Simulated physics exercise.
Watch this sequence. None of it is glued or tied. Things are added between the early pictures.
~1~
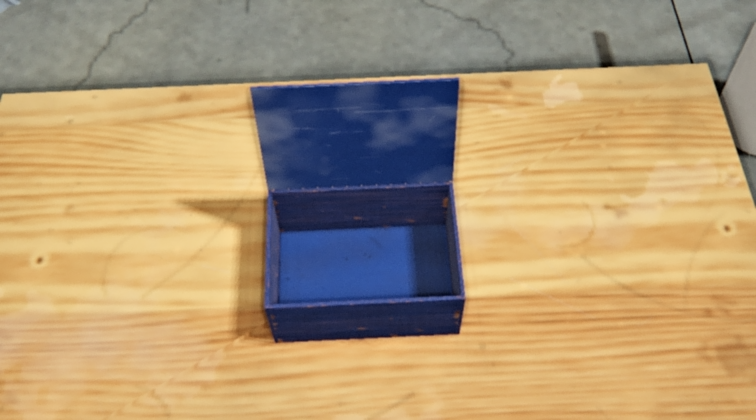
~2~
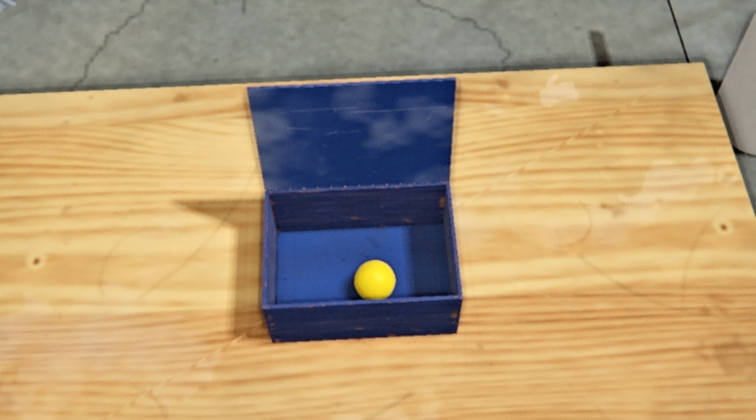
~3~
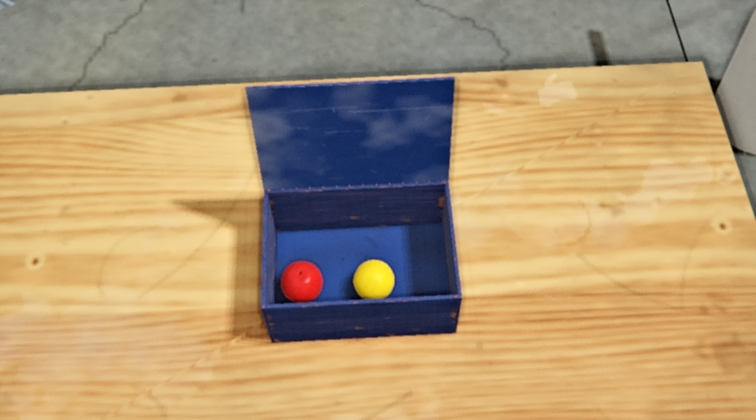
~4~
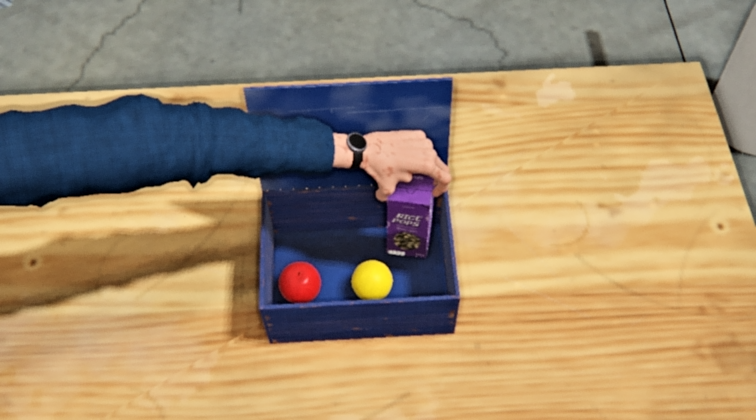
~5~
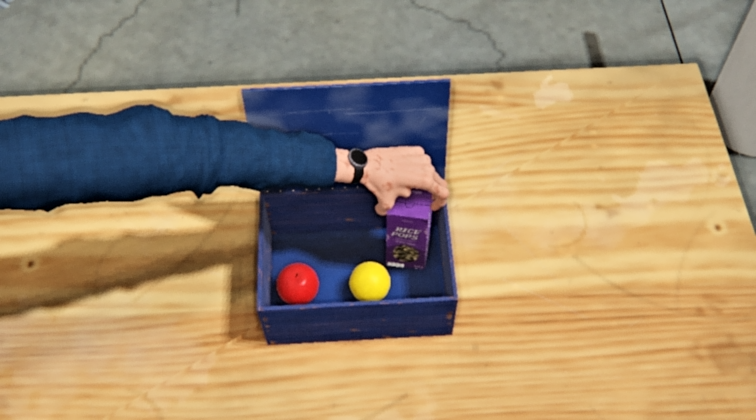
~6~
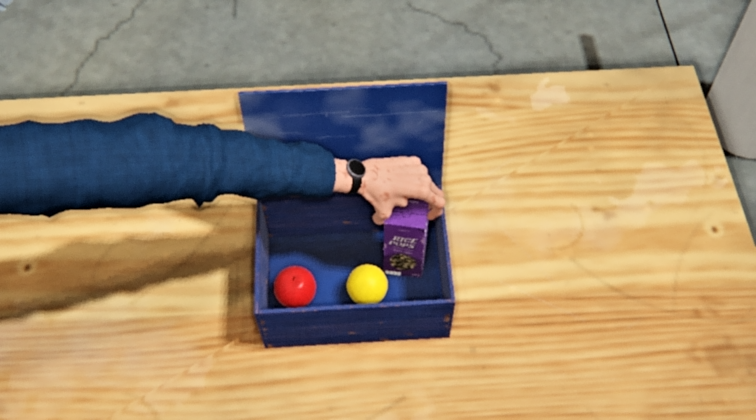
Yellow and red balls appearing in an open blue box, then a hand lowering a purple carton in behind them.
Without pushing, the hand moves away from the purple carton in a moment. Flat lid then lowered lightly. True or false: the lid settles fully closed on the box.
False.
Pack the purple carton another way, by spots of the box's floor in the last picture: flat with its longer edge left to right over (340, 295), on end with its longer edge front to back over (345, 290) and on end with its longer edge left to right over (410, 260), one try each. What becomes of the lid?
Going through the three tries, the lid settles all the way, then settles all the way, then hangs open.
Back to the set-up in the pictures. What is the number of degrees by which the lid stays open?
Close to 50 degrees.
Then, 1.20 s later than the last frame, lid starting down.
Then, 1.60 s later than the last frame, lid 60° above the rim.
When it is over, lid 49° above the rim; left askew, purple carton; the other 2 as before. End places, in pixels of the last picture, purple carton near (406, 238).
